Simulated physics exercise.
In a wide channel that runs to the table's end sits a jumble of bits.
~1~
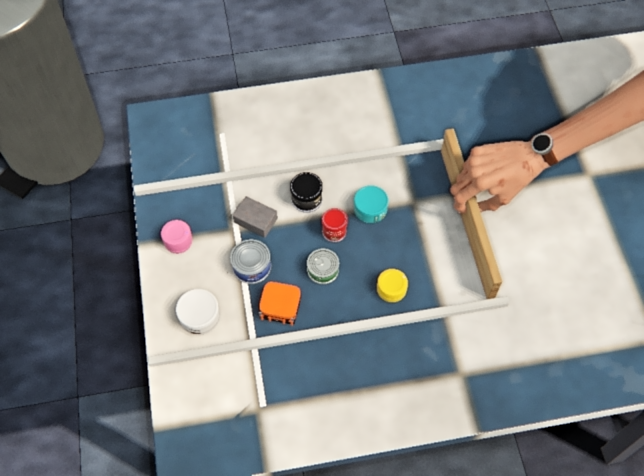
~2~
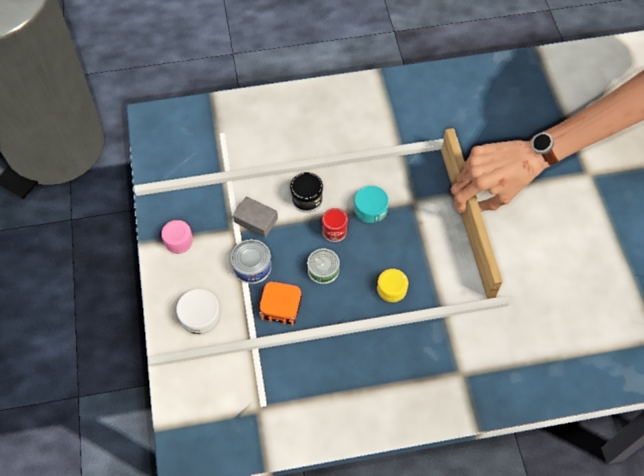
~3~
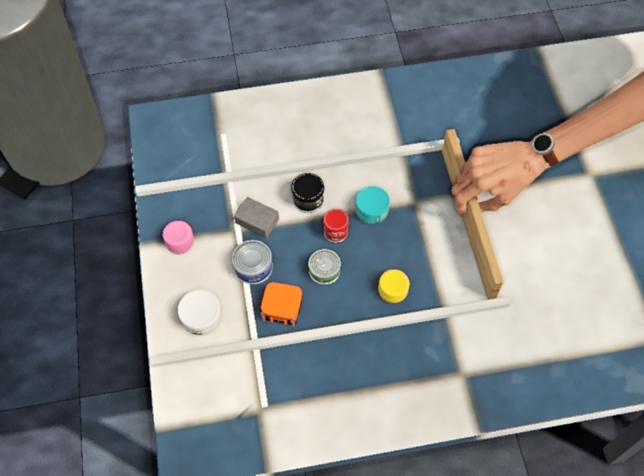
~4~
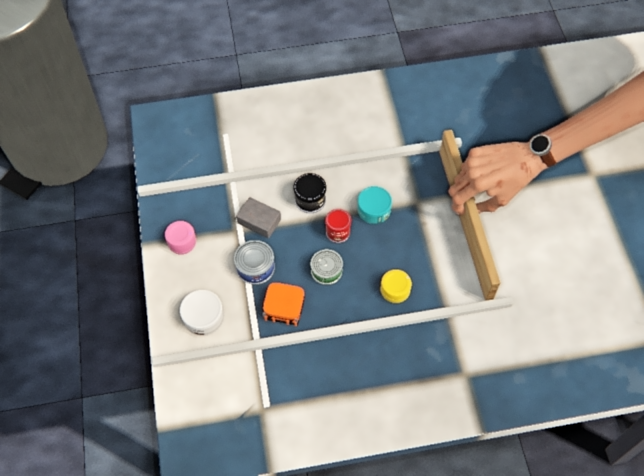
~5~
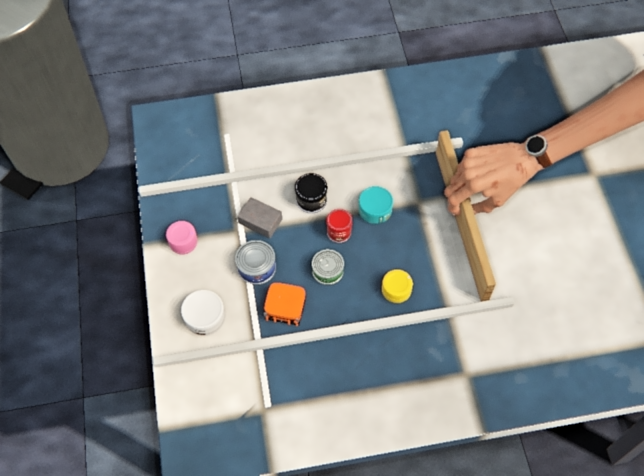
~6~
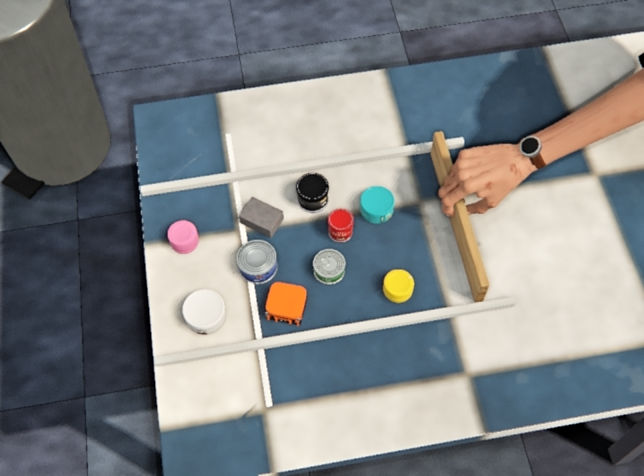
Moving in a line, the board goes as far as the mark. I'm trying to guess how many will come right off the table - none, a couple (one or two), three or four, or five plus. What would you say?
I would say none at all.
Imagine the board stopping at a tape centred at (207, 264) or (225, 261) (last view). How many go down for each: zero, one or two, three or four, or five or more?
Lab note - per position, in order: Either one or two; one to two.
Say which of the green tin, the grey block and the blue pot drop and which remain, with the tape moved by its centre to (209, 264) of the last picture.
Going in order, the green tin keeps its spot, then the grey block keeps its spot, then the blue pot keeps its spot.
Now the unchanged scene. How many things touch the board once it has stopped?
In total, 5.
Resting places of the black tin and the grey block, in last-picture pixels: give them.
First object about (222, 197); second object about (196, 215).
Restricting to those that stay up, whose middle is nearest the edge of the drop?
Answer: The white tub.
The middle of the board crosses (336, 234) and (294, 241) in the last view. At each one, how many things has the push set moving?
The count is 5 at the first point and 8 at the second.
A little later, none off yet; pink lid at rest near (183, 237); white tub at rest near (205, 313); blue pot at rest near (257, 262).
When it is over, the number that fall off is zero.
